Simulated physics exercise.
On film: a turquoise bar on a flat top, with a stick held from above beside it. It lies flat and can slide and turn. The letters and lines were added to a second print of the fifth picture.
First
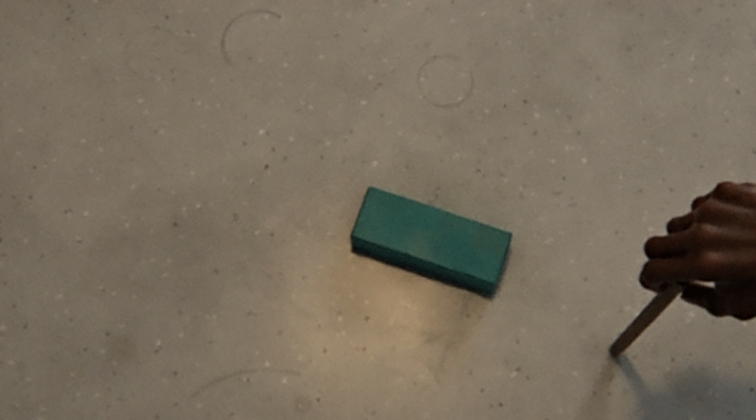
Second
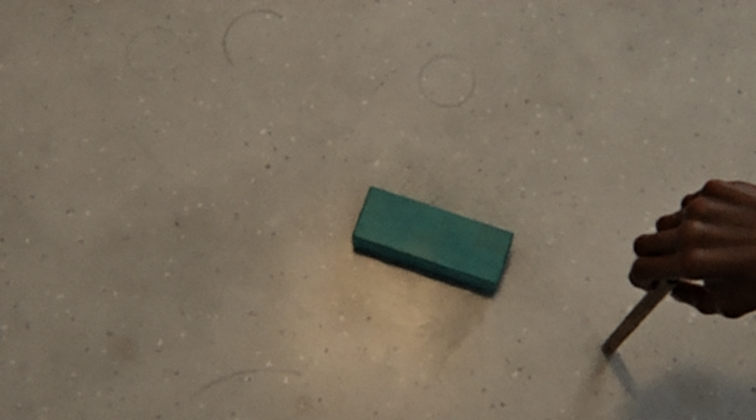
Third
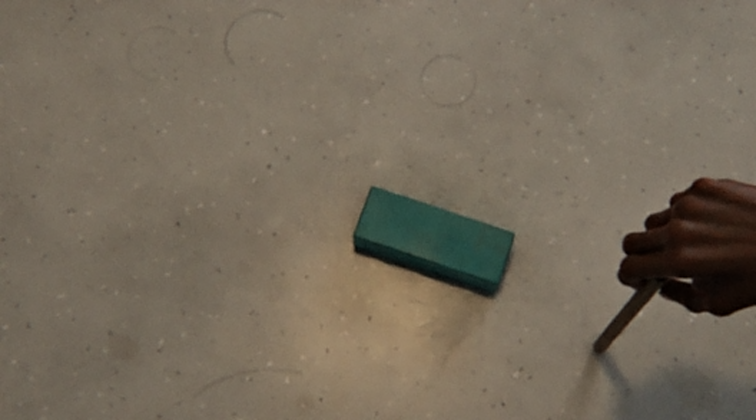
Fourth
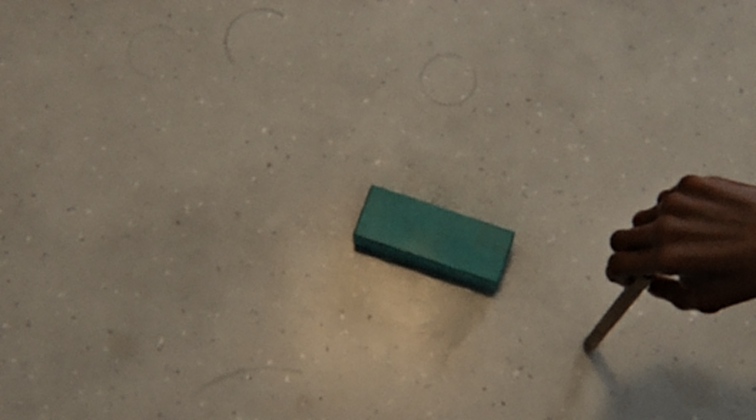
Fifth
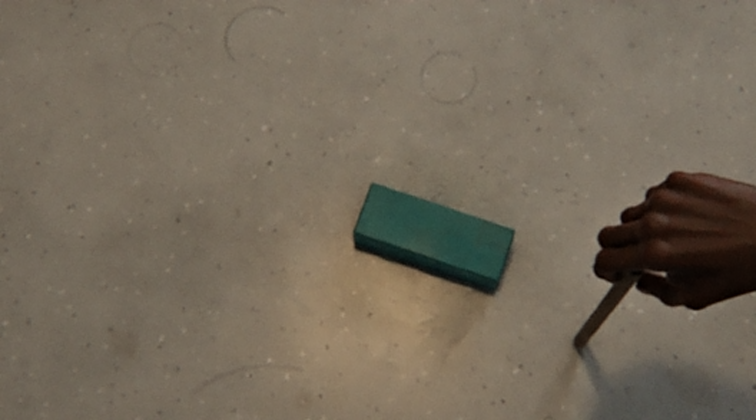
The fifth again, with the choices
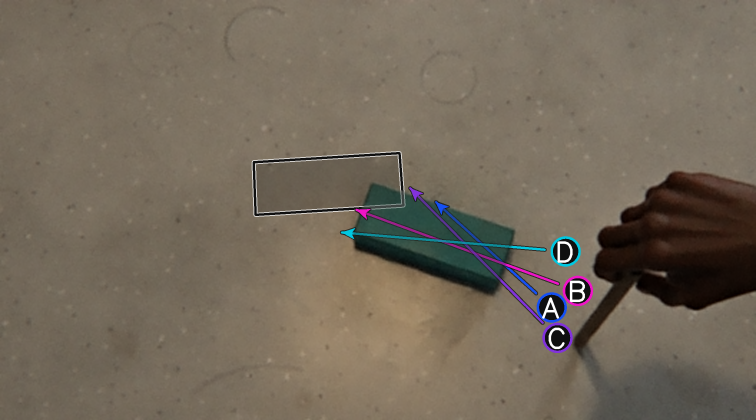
On a speckled grey surface, a hand holding a stick moves slowly left beside a turquoise bar that stays nearly still.
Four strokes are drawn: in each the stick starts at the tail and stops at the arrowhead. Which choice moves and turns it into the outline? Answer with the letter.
Stroke C.
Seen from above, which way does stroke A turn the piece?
On that stroke, anticlockwise.
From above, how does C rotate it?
On that stroke, anticlockwise.
On the marked copy, A from (536, 293) to (436, 202); B from (558, 284) to (356, 210); C from (543, 323) to (410, 188); D from (545, 250) to (342, 233).
Following C. Soon after the start, foot of the stick (493, 273), piece (421, 222).
Later, foot of the stick (445, 224), piece (366, 188).
In the end, foot of the stick (410, 189), piece (328, 172); it fills the outline.
As for the rest, A leaves the piece out of the outline, at (354, 197); B leaves the piece out of the outline, at (276, 180); D leaves the piece out of the outline, at (255, 221).
